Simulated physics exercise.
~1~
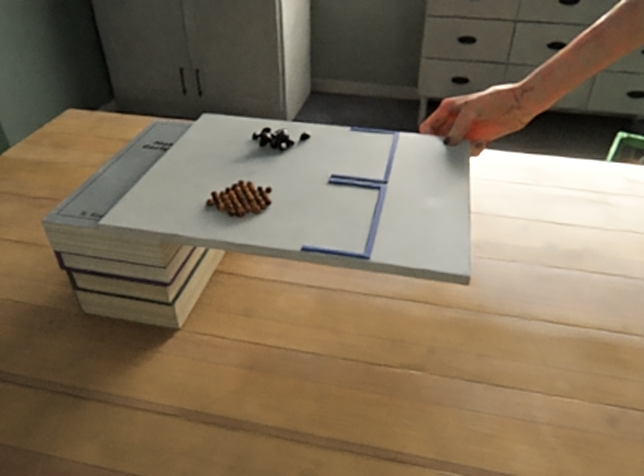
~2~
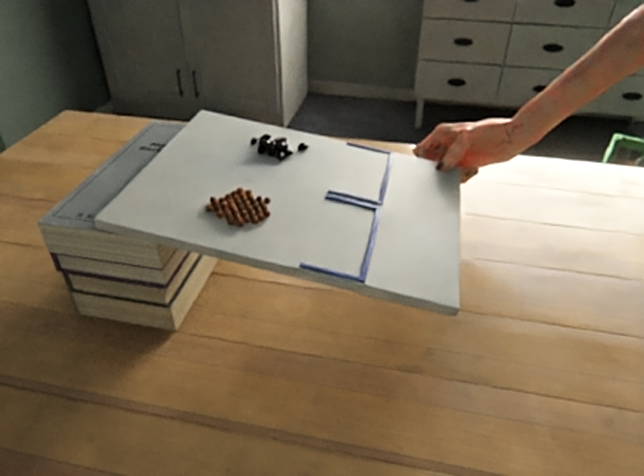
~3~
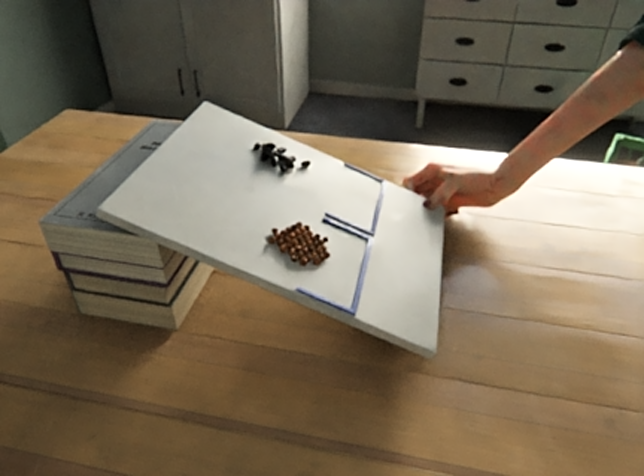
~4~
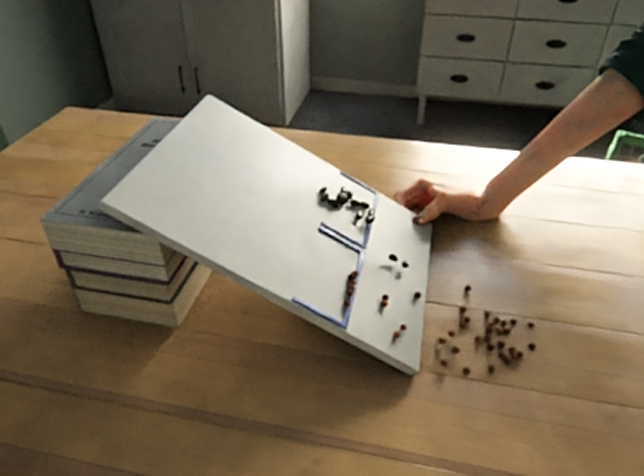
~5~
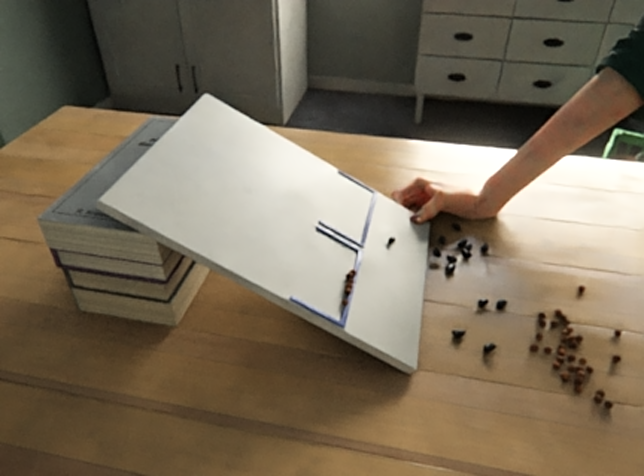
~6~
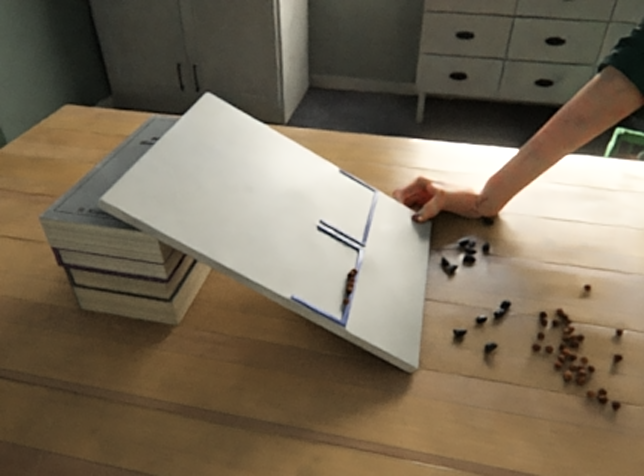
On a wooden table, a hand lowering a white board's end, brown and black bits sliding past blue bars, few brown ones staying.
